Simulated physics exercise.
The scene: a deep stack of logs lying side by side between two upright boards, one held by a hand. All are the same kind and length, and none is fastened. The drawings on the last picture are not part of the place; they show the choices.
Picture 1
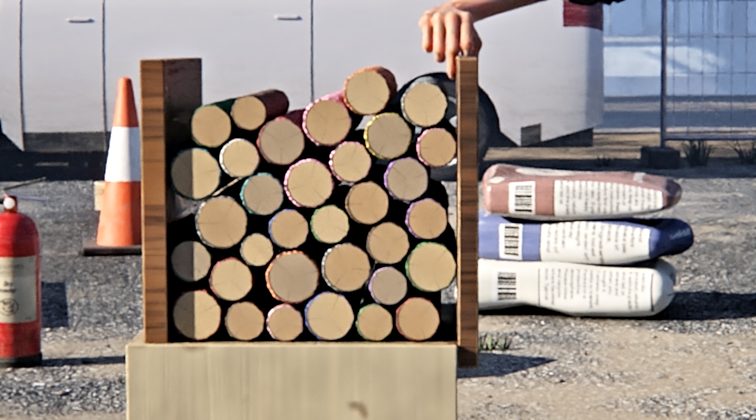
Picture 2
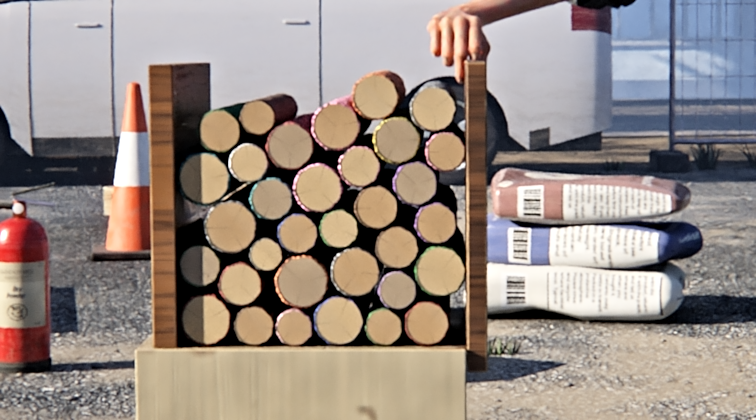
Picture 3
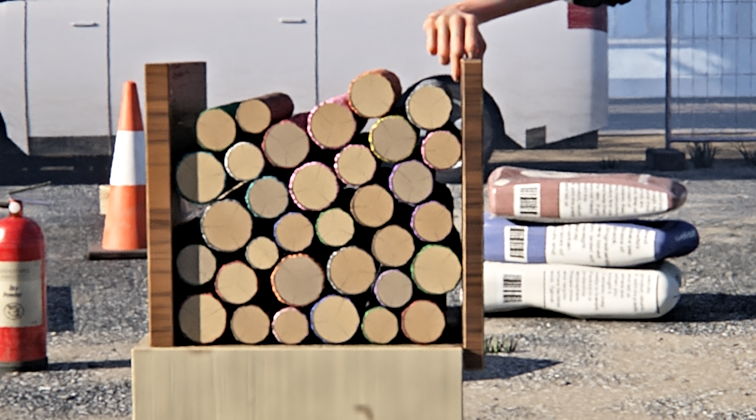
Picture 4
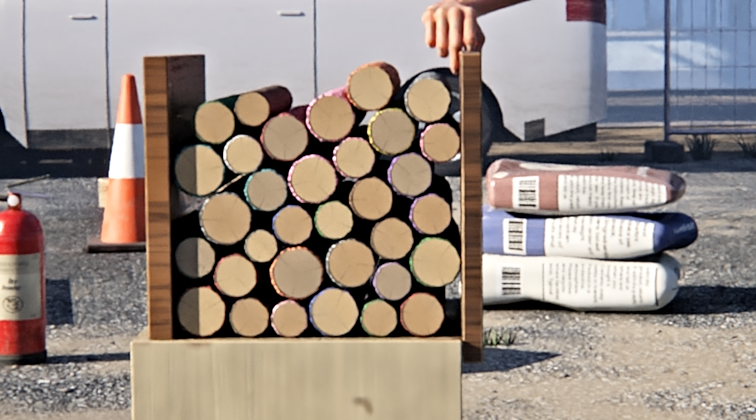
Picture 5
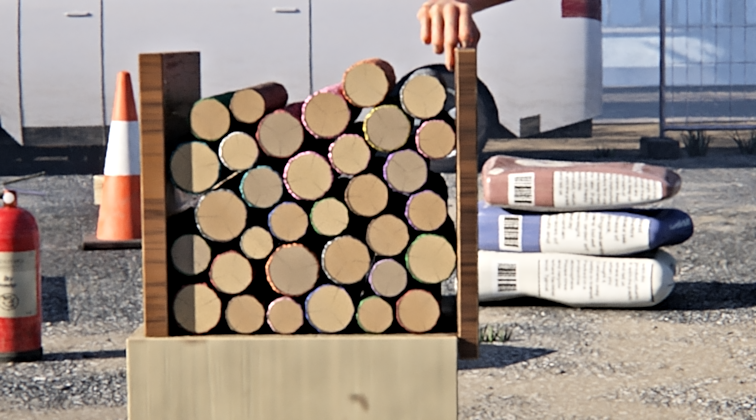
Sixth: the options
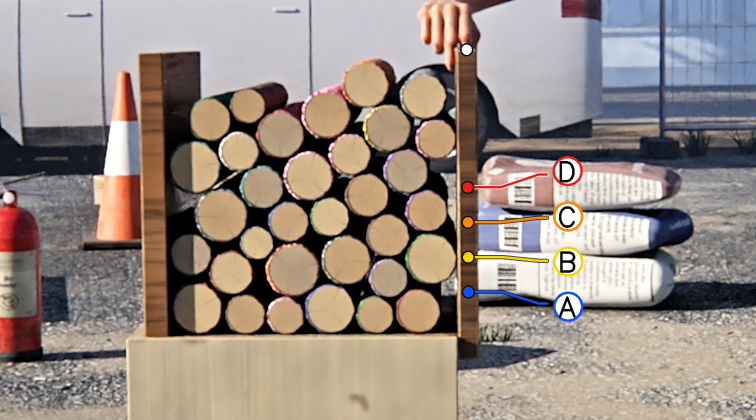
A hand rests on the right upright board while the stacked logs stay still.
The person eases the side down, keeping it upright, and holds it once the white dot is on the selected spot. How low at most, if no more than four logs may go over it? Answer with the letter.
At most to C.
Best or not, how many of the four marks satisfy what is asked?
The number is two.
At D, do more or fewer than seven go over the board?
Fewer than seven.
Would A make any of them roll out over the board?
At A: Yes.
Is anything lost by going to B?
Yes.
On the marked copy, A at (468, 292); B at (468, 257); C at (468, 223); D at (467, 187); the white dot at (466, 50).
With C. Early on, top of the board (457, 128).
Further on, top of the board (457, 215).
At the end, top of the board (458, 222), two out over the board.
As for the rest, A more than four out over the board; B more than four out over the board; D none out over the board.
